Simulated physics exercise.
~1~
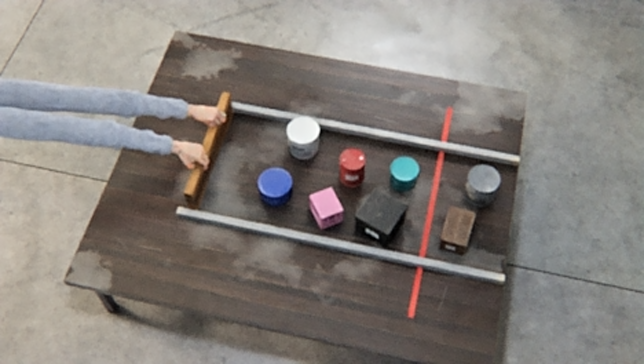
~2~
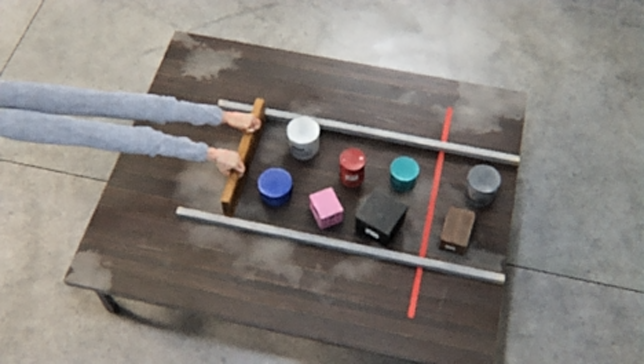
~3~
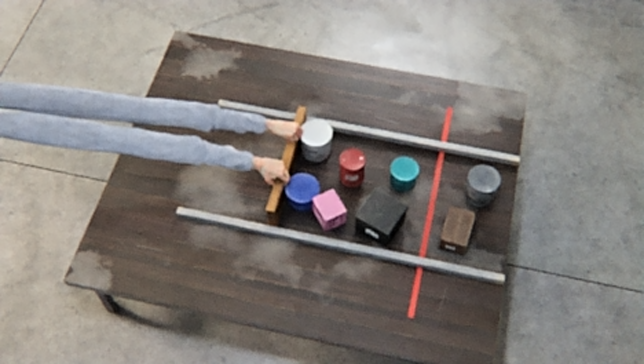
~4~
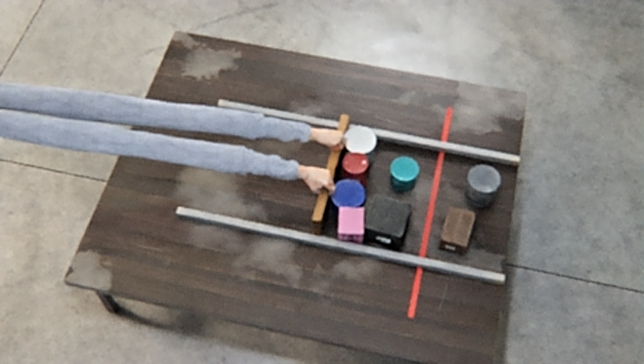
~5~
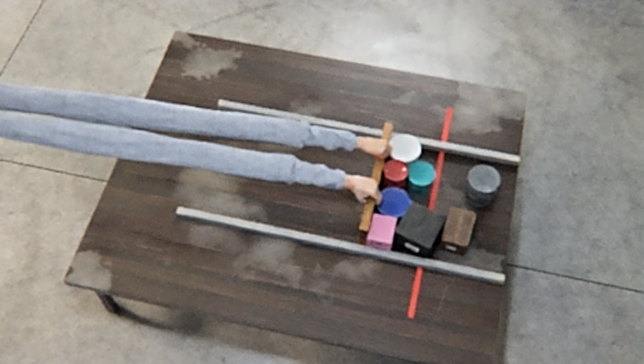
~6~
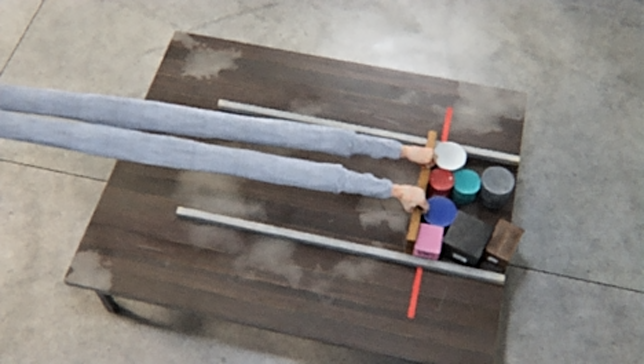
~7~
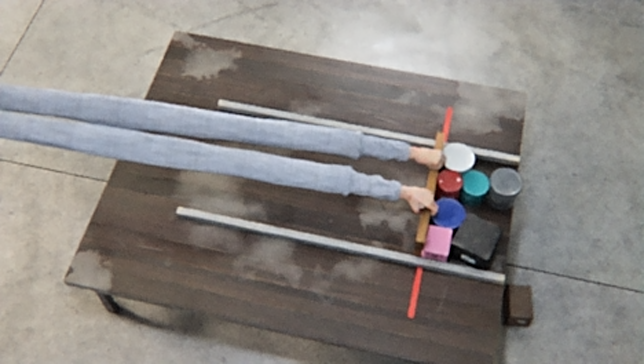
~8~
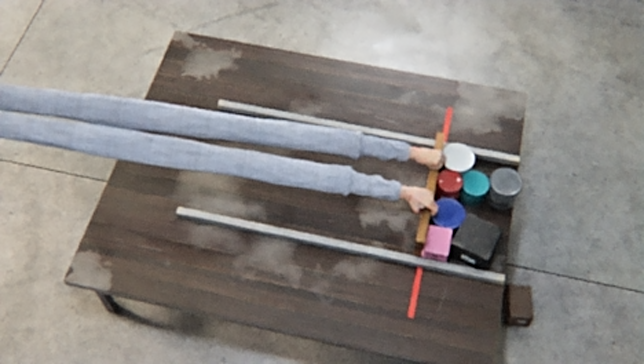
Two hands slid a wooden plank rightward across a dark table between two rails, gathering pails, a red canister and boxes ahead of it, and stopped at the red tape after the brown box dropped off the right edge, leaving the others bunched there.
